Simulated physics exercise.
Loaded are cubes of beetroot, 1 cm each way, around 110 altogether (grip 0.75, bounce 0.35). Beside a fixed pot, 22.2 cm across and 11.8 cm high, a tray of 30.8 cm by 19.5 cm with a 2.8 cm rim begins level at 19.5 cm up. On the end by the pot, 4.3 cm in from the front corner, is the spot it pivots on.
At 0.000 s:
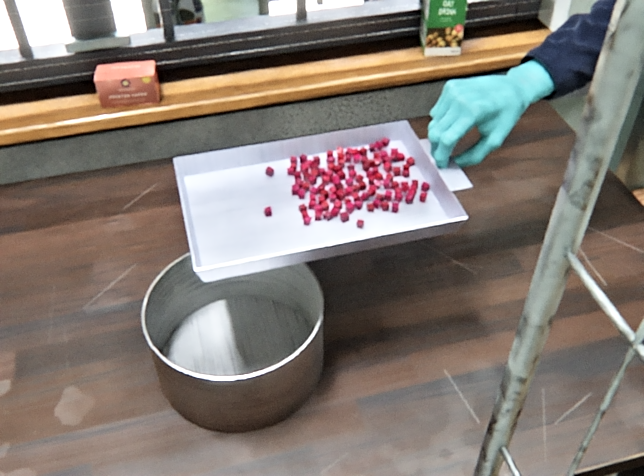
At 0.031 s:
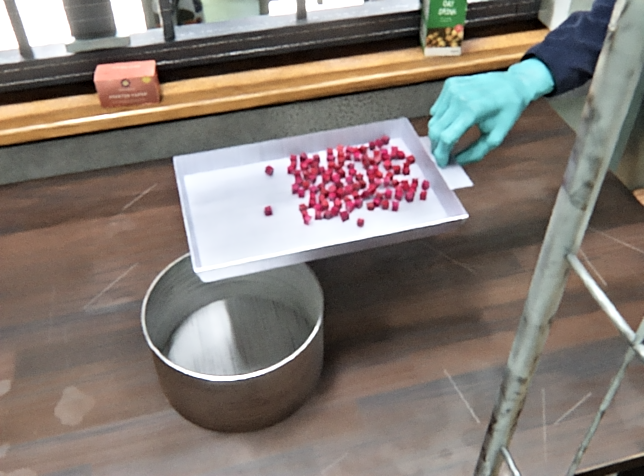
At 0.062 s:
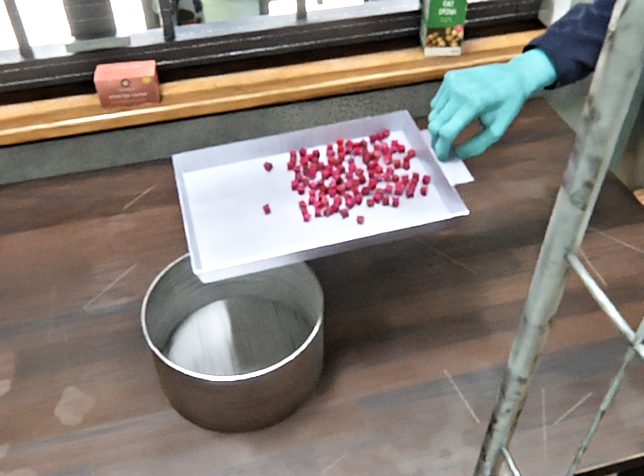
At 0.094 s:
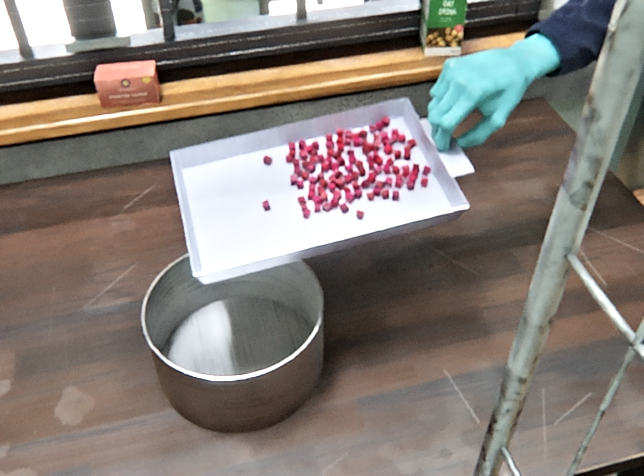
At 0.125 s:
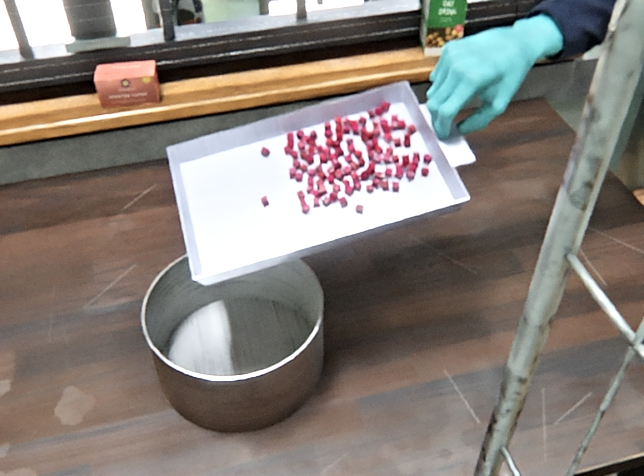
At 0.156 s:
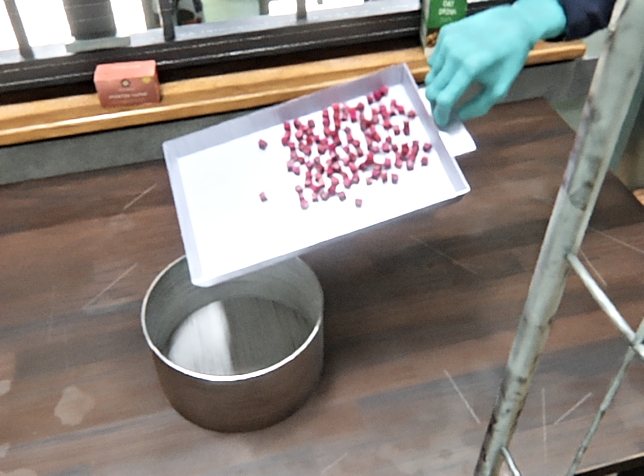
A teal-gloved hand at the right grips a white rimmed tray of small red cubes above a dark wooden surface, seen from above at an angle by a still camera. A round metal pot stands below the tray's left end, with a reddish box and a green package on the wooden ledge behind. The hand lifts the tray's right end, slowly then faster, steepening its leftward slope while the cubes stay clustered toward the right.
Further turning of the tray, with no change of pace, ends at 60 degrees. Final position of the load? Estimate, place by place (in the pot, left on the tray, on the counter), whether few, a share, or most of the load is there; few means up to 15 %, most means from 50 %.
My estimate: Pot: A share, left on the tray: A share, counter: A share.
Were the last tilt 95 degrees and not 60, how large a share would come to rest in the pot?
Result: Close to 40 %.
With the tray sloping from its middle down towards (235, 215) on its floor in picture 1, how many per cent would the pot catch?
Estimate: Some 5 per cent.
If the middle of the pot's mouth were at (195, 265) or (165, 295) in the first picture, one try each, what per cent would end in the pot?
That gives roughly 0 per cent and then 35 per cent.
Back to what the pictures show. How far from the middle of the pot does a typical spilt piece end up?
That comes to near 40 cm.
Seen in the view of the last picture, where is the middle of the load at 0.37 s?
I reckon close to (312, 122).
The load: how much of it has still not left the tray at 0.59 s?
About 90%.
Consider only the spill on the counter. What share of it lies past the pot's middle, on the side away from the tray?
Share: Around 100 %.
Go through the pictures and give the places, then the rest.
The first frame shows tray tilt 0 degrees, front corners at (201, 264) and (459, 214); middle of the pieces at (350, 182); pot at (233, 303).
The second frame shows tray tilt 1 degrees, front corners at (201, 264) and (459, 213); middle of the pieces at (350, 181).
The third frame shows tray tilt 3 degrees, front corners at (201, 266) and (460, 209); middle of the pieces at (350, 176).
The fourth frame shows tray tilt 7 degrees, front corners at (200, 268) and (460, 203), lowest corner left front; middle of the pieces at (349, 169).
The fifth frame shows tray tilt 12 degrees, front corners at (199, 271) and (460, 195), lowest corner left front; middle of the pieces at (348, 159).
The sixth frame shows tray tilt 18 degrees, front corners at (199, 275) and (460, 187), lowest corner left front; middle of the pieces at (346, 149); pot at (233, 303). The tray's pace is about 185 degrees a second.
Then, at 0.29 s, tilt 43 degrees; the tray holds 100 %, the pot 0 %.
After 0.37 s, tilt 56 degrees; the tray holds 100 %, the pot 0 %.
Then, at 0.59 s, tilt 60 degrees; the tray holds 90 %, the pot 0 %.
At rest (2.0 s), pot 40 %, tray 35 %, counter 25 %.
